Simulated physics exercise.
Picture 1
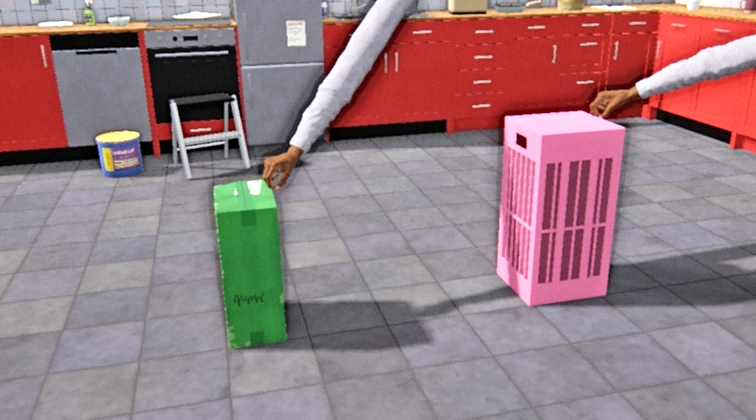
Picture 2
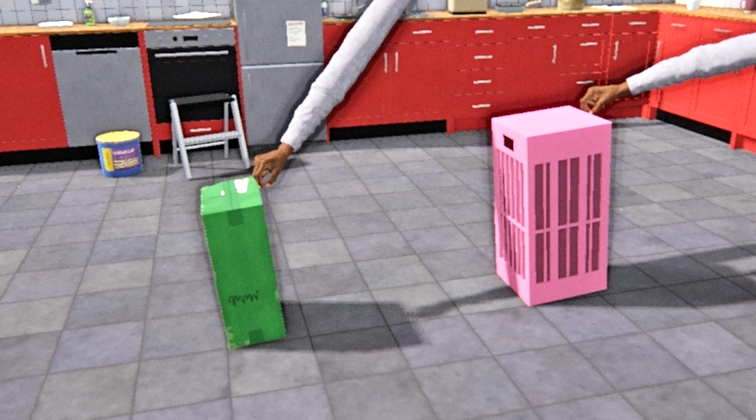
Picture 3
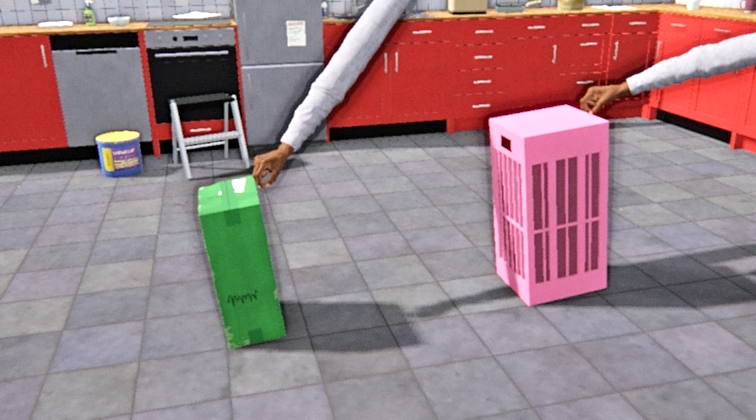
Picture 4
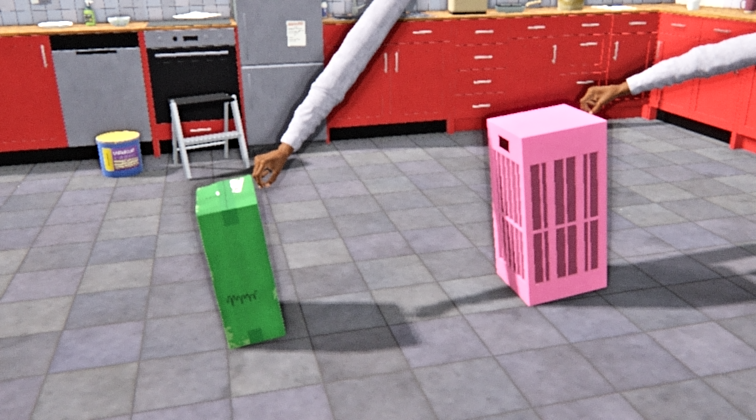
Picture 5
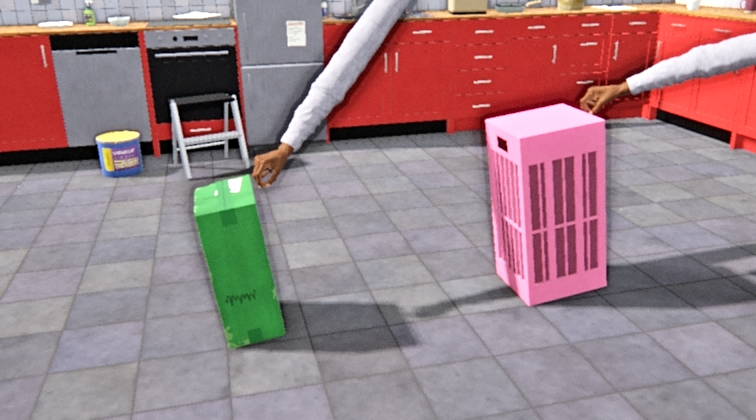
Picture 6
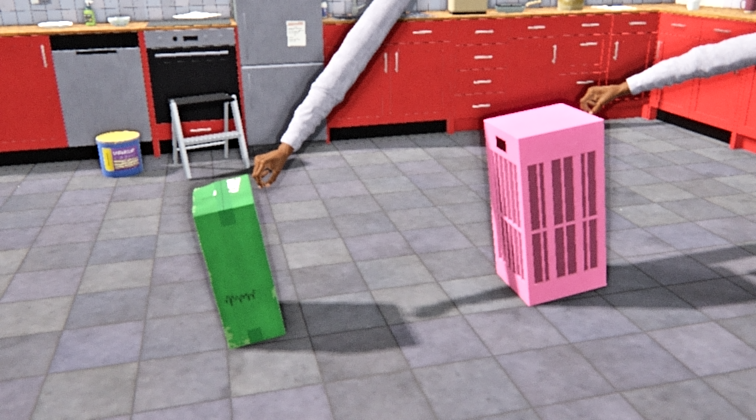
The clip shows two hands touching the tops of a green parcel and a pink crate on a tiled kitchen floor; both start upright, then lean slightly to the left, the leaning slowing as the hands stay nearby.
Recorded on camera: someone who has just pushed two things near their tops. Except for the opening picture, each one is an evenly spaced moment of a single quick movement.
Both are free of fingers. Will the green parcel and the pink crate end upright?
As I see it, the green parcel comes back up, the pink crate comes back up.
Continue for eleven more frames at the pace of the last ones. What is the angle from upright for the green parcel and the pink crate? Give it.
About 4 degrees and about 2 degrees.
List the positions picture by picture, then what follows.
Green parcel (250, 261) upright; pink crate (556, 207) upright, in the first frame.
Green parcel (243, 261) 5° off upright; pink crate (550, 205) 5° off upright, in the second frame.
Green parcel (242, 260) 6° off upright; pink crate (548, 204) 6° off upright, in the third frame.
Green parcel (241, 260) 7° off upright; pink crate (547, 204) 7° off upright, in the fourth frame.
Green parcel (240, 260) 8° off upright; pink crate (546, 204) 7° off upright, in the fifth frame.
Green parcel (239, 260) 8° off upright; pink crate (546, 203) 8° off upright, in the sixth frame.
Then, 0.26 s on from there, green parcel upright near (249, 262); pink crate upright near (557, 206).
In the end, the green parcel returns to its base, near (250, 261); the pink crate returns to its base, near (556, 207).
